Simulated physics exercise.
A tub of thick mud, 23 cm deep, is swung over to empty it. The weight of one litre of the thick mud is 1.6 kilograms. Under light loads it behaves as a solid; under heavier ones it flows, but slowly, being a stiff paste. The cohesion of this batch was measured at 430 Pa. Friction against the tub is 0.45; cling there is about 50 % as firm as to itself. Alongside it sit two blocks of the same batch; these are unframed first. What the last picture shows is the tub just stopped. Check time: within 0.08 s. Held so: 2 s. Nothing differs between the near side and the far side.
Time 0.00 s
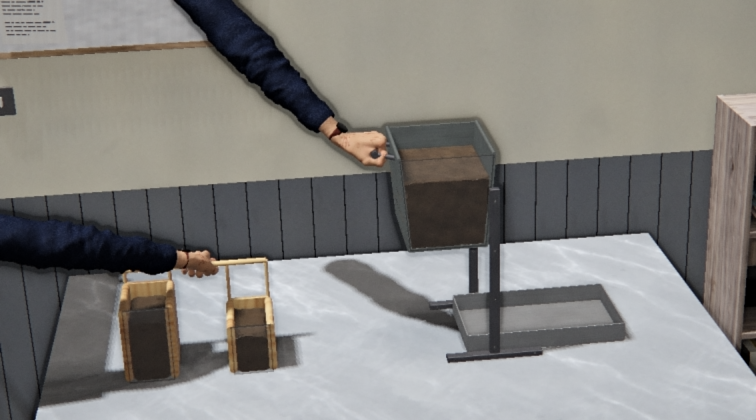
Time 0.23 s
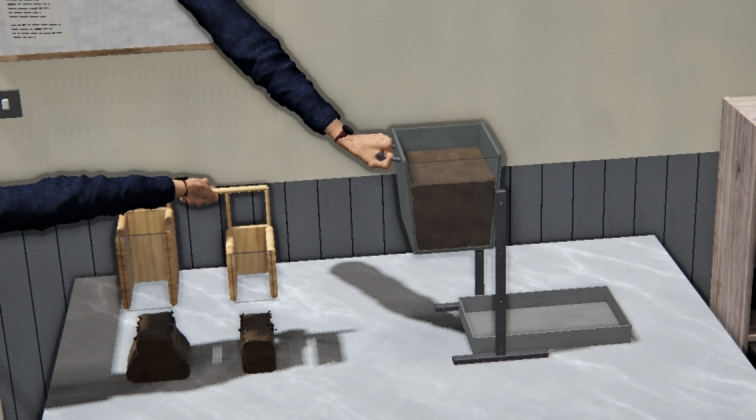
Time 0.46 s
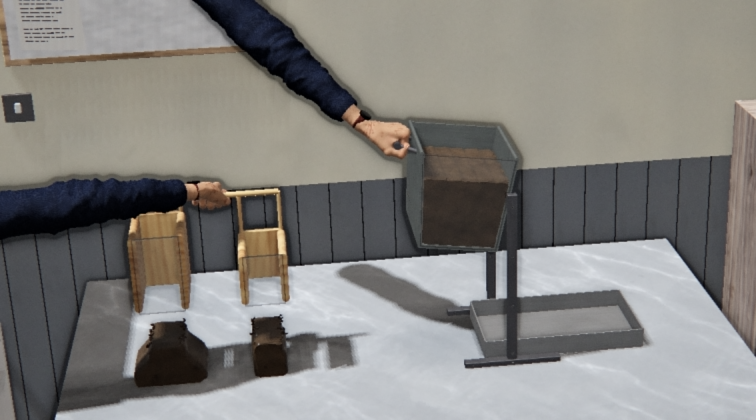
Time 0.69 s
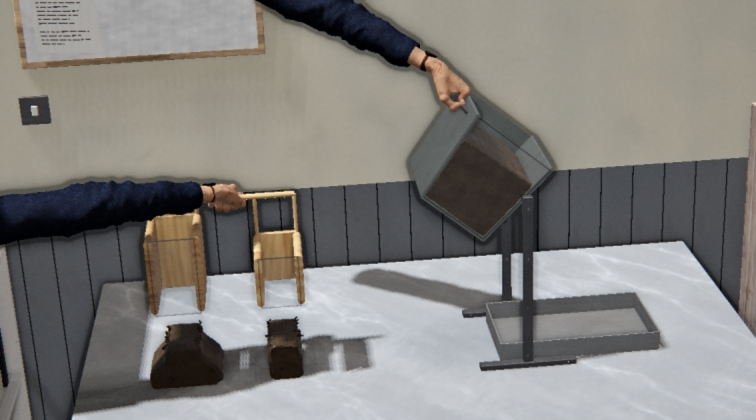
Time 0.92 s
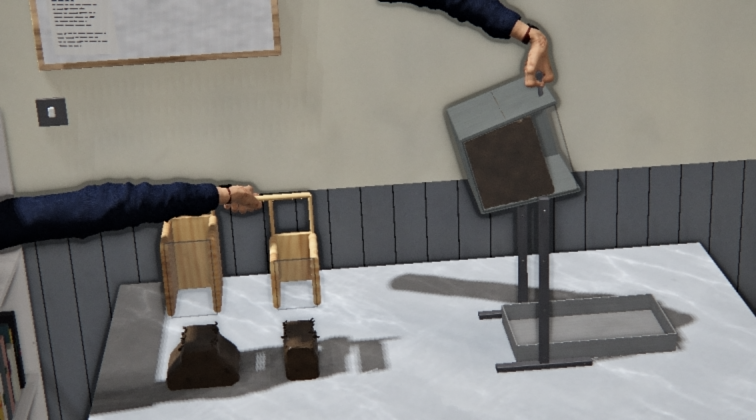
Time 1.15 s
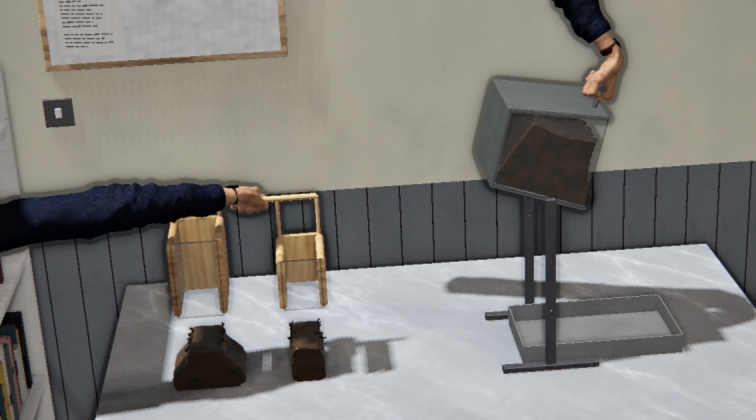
Two wooden moulds were lifted by a hand off dark mud blocks, the left one slumping wider, and then another hand swung a see-through tub of mud over to the right, past its side.
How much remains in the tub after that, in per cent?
0 %.
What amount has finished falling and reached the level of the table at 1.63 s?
Roughly 65 per cent.
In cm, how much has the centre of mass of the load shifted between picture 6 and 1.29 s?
It has moved around 10 centimetres.
By 1.29 s, the tub is at 104 degrees and holds 61 %.
By 1.46 s, the tub is at 104 degrees and holds 28 %.
By 1.63 s, the tub is at 104 degrees and holds 13 %.
By 1.80 s, the tub is at 104 degrees and holds 0 %.
By 3.15 s, at the end, the tub is at 104 degrees and holds 0 %.
